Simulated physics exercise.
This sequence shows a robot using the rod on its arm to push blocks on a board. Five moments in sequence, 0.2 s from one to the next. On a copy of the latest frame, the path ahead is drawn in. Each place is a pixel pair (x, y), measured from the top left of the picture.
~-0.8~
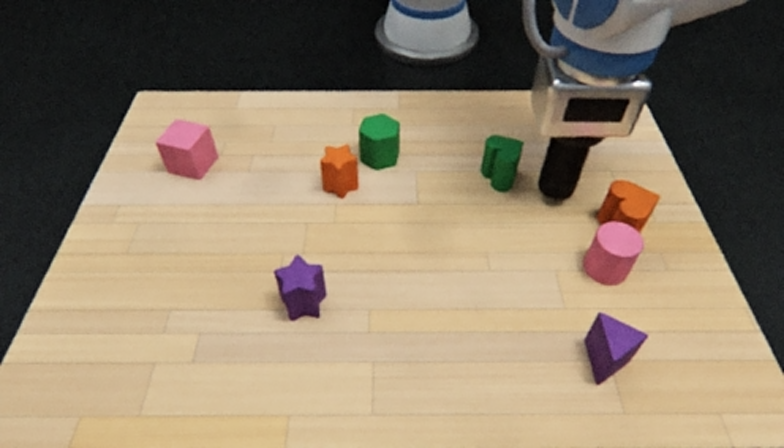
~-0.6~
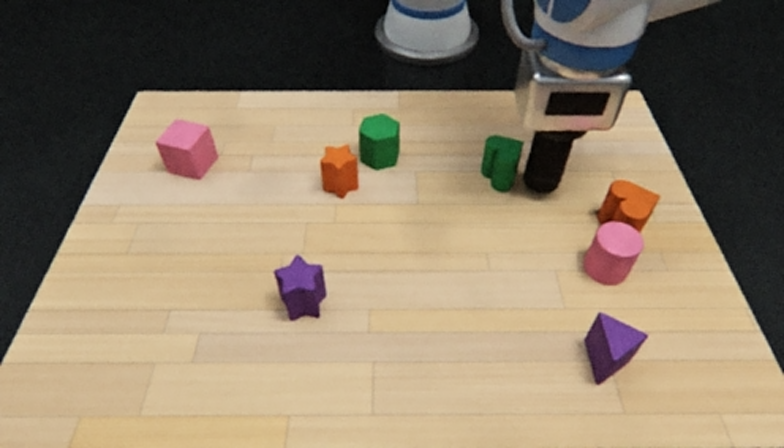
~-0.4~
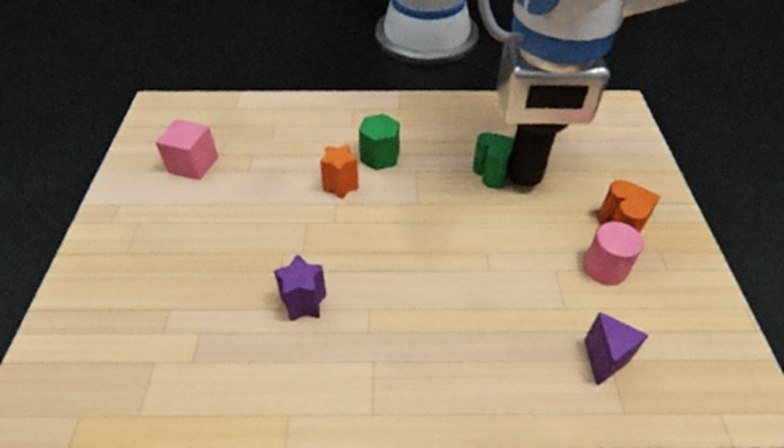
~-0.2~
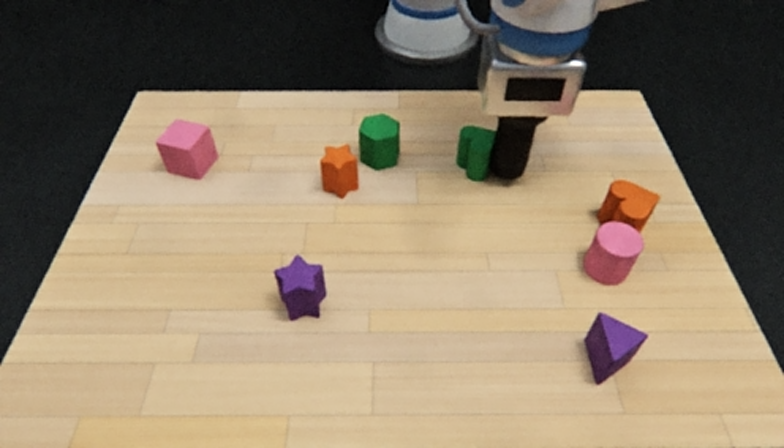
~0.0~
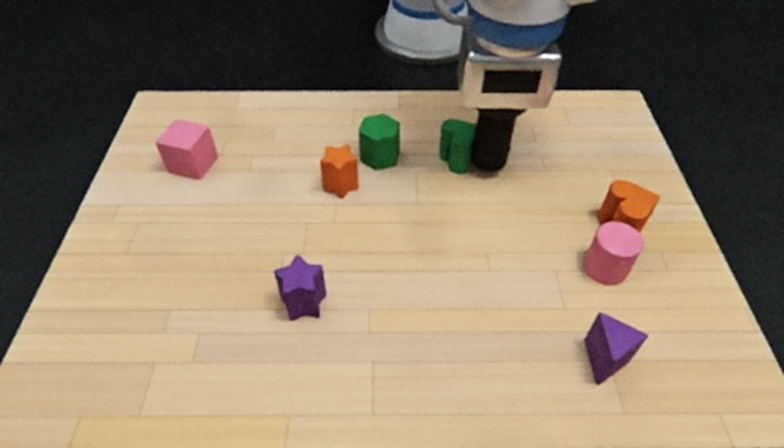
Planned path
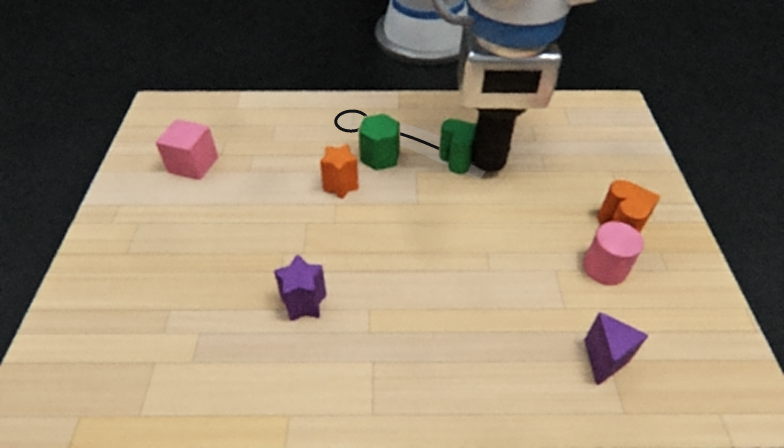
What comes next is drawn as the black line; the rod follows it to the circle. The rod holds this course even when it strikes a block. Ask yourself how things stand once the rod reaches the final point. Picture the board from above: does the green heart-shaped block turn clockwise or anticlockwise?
Viewed from the top, it goes clockwise.
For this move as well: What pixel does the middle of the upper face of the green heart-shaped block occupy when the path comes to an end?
The spot you're after is about (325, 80) in the image.
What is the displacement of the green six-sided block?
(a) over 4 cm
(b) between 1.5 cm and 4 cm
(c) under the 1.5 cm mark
It's c.
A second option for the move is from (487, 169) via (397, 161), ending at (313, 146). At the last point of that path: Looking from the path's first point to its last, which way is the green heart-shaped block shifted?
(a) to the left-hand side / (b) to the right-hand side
Choice b: To the right-hand side.
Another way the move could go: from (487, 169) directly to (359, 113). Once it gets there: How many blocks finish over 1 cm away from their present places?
I count one.
The line goes from (487, 169) through (419, 140) to (352, 121).
The first path, step by step. One third of the way, rod (442, 141); green heart-shaped block (413, 111).
Two thirds of the way, rod (397, 124); green heart-shaped block (369, 94).
At the end, rod (351, 112); green six-sided block unmoved; green heart-shaped block (325, 80), turned 20° clockwise.
